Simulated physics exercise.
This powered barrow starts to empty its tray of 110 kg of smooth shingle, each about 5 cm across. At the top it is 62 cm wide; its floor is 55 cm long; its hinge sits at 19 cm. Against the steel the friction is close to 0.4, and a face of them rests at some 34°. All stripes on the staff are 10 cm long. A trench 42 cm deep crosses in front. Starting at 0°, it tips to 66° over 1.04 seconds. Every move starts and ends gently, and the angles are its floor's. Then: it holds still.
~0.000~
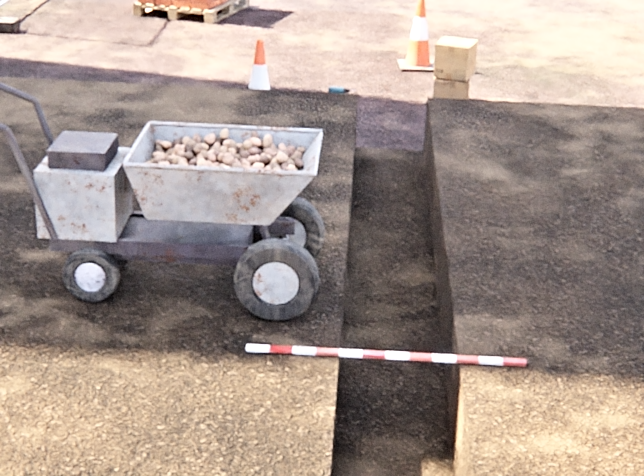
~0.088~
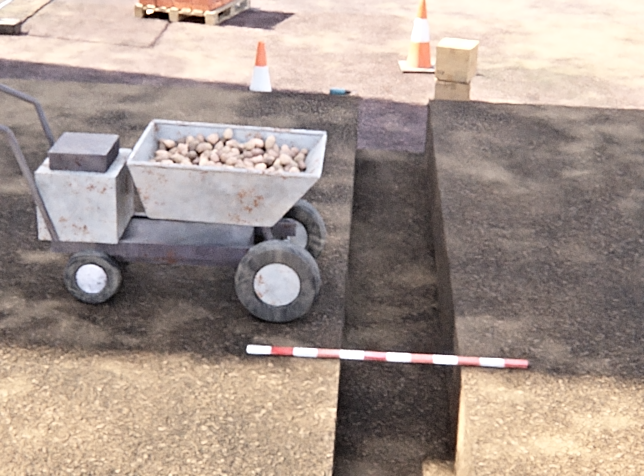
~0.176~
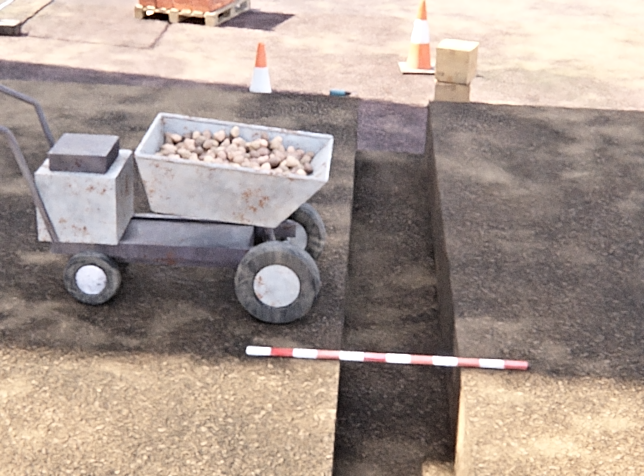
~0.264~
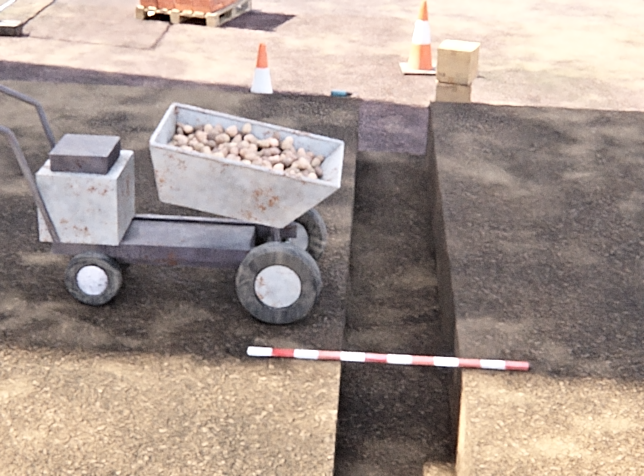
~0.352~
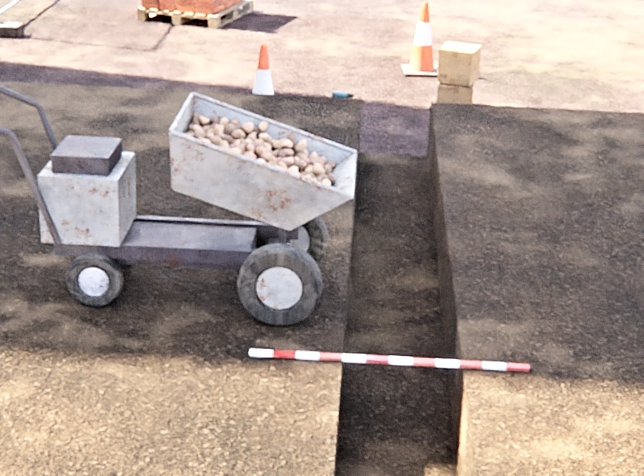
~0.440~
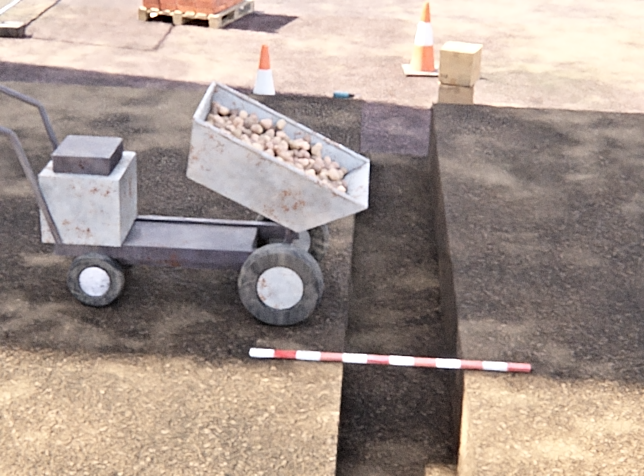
At the start, a grey powered barrow stands left of a trench, its tray of smooth stones level, with a red-and-white striped staff lying across the gap. The tray then tilts gently forward to the right, its back rising steadily and its lip swinging out over the trench's edge as the stones shift inside.
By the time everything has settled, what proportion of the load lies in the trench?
About 70 percent of the load.
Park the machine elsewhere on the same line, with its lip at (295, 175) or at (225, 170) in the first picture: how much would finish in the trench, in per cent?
Estimates: 90 % then 95 %.
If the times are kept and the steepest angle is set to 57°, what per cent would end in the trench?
Some 60 in a hundred, I'd say.
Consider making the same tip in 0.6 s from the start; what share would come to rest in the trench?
Near 50 per cent.
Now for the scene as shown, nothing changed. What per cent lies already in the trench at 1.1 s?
I'd put it near 30 per cent.
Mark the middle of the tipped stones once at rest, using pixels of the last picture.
Centre estimate: Around (435, 369).
After 0.8 s the floor is at 56°; 100 % in the tray; the foremost stones are at (393, 229).
After 1.1 s the floor is at 66°; 62 % in the tray, 29 % in the trench, 9 % past the trench; the foremost stones are at (487, 303).
After 1.5 s the floor is at 66°; 27 % in the tray, 44 % in the trench, 29 % past the trench; the foremost stones are at (601, 304).
After 3.4 s the floor is at 66°; 0 % in the tray, 70 % in the trench, 30 % past the trench; the foremost stones are past the picture's edge.
